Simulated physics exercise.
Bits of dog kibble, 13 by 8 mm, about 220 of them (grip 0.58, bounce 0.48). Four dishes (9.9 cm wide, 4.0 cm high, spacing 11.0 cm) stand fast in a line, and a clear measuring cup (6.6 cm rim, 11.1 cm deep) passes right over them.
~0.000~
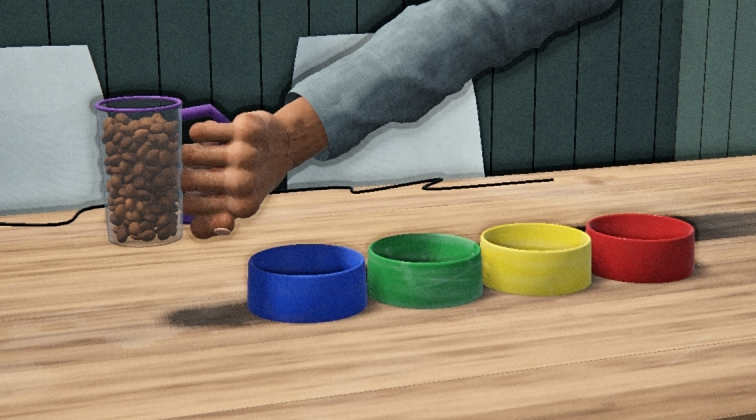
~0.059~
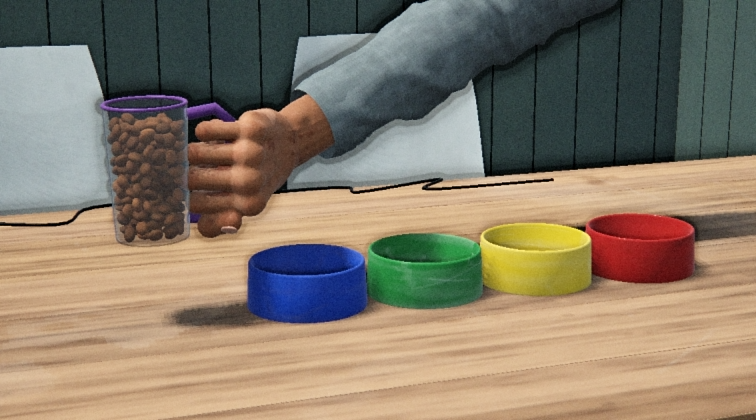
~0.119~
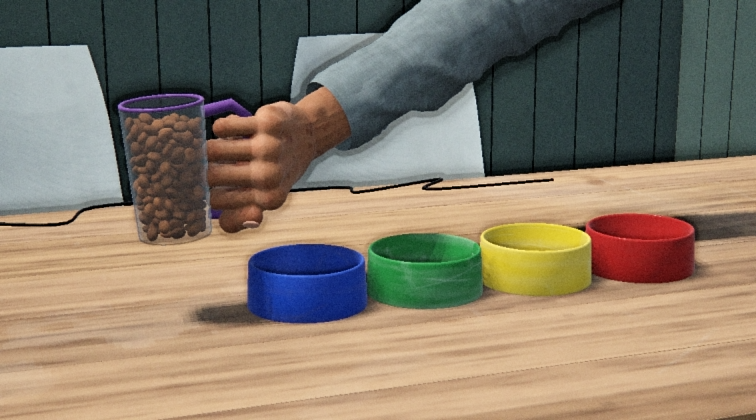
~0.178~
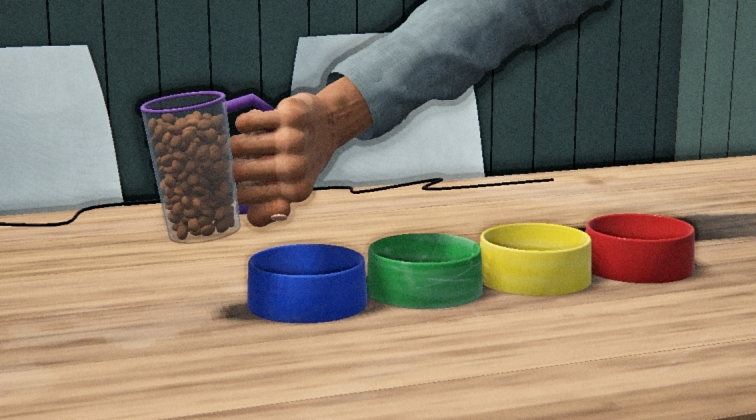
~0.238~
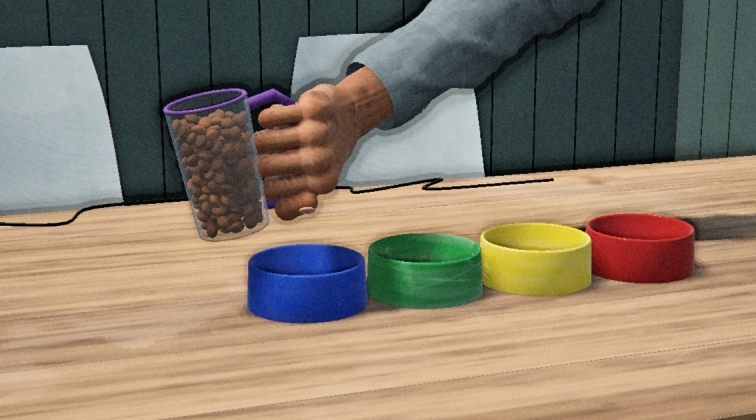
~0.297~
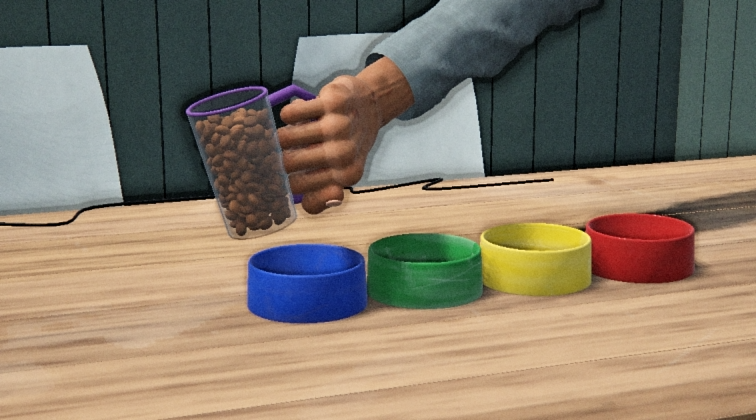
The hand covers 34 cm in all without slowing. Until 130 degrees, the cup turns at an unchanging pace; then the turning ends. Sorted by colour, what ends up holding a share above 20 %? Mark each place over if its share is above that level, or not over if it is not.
Red: Not over, blue: Not over, green: Over, yellow: Not over, counter: Not over.
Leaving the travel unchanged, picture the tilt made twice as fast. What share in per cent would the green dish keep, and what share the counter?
Result: Green dish 90, counter 10.
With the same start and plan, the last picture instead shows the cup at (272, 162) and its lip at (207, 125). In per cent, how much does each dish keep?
Red 0; blue 0; green 90; yellow 0.
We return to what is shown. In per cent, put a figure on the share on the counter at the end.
Around 10 percent, I'd guess.
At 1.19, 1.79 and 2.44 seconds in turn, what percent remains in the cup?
In turn: 100, 90, 0.
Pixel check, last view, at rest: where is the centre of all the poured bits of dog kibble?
Near (438, 267).
After 1.19 s, tilt 68 degrees; cup holds 100 %.
Then, at 1.79 s, tilt 104 degrees; cup holds 90 %, green 10 %.
After 2.44 s, tilt 130 degrees; cup holds 0 %, green 90 %.
At rest (3.1 s), red 0 %, blue 0 %, green 90 %, yellow 0 %, counter 10 %.
